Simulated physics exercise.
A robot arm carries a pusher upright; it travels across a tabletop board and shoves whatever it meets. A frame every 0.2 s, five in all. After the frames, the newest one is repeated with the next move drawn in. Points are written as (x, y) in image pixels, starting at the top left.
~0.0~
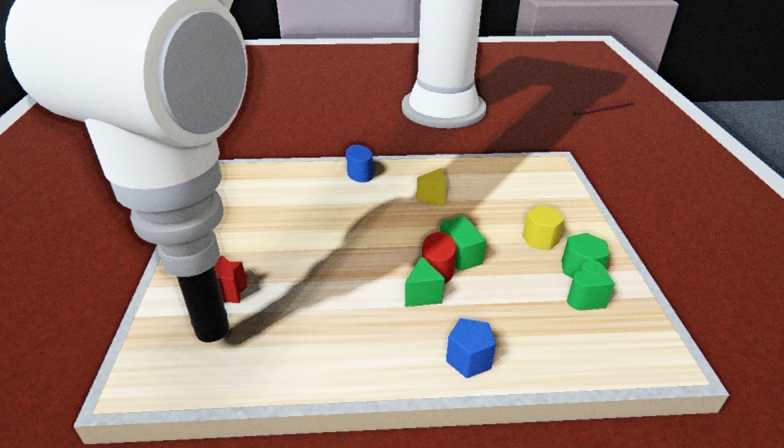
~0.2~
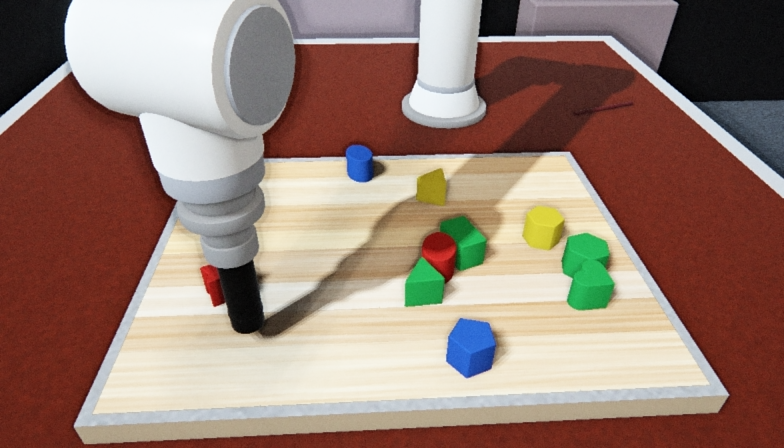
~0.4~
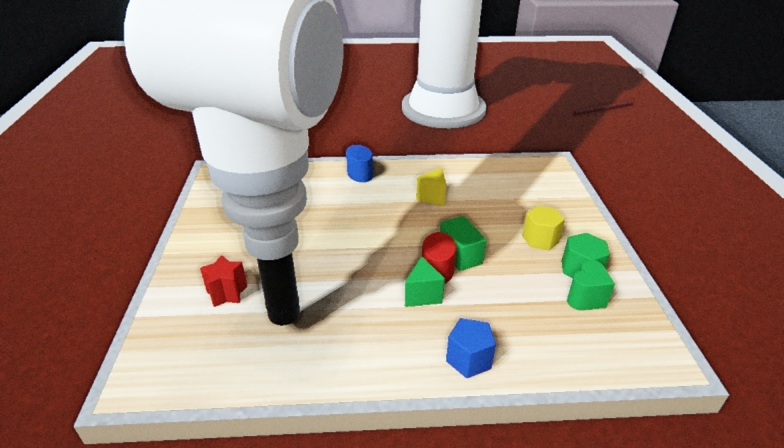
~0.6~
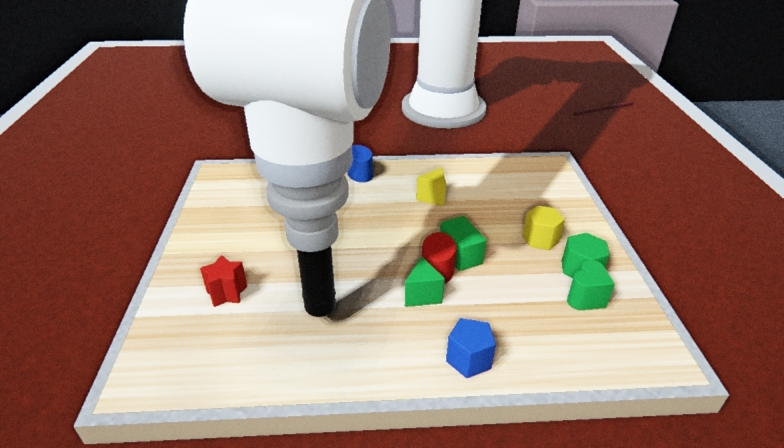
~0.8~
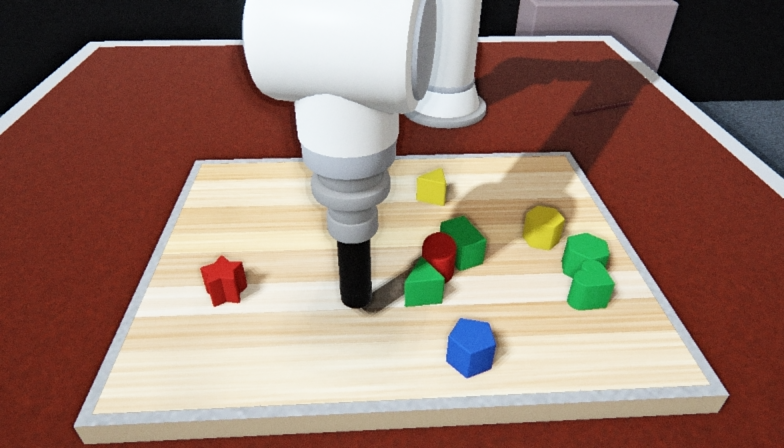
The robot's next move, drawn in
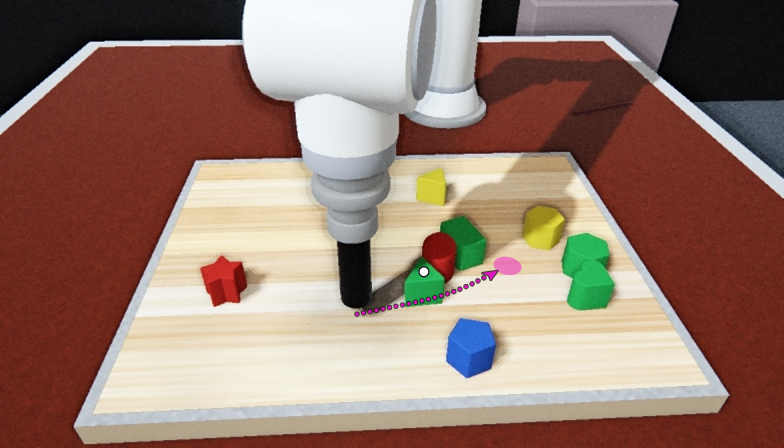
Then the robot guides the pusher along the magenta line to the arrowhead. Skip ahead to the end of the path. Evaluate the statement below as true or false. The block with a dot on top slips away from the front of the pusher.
That is false.
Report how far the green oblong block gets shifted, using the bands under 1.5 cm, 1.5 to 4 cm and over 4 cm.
It is going to finish within 1.5 cm of where it is now.
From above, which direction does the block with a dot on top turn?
Spin direction: Counter-clockwise.
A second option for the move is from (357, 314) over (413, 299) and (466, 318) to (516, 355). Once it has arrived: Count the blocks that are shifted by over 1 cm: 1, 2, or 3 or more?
One.
Path on the board, from (357, 314) through (442, 296) to (508, 266); the dot is on the green triangular block.
The first path, step by step. One third of the way, pusher (417, 287); green triangular block (441, 269), turned 45° anticlockwise.
Two thirds of the way, pusher (468, 271); green triangular block (488, 251), turned 80° anticlockwise; red elliptical block (443, 241), turned 35° anticlockwise; green oblong block (466, 228).
At the end, pusher (510, 251); green triangular block (526, 230), turned 85° anticlockwise; red elliptical block (443, 241), turned 35° anticlockwise; green oblong block (466, 228); yellow six-sided block in place.
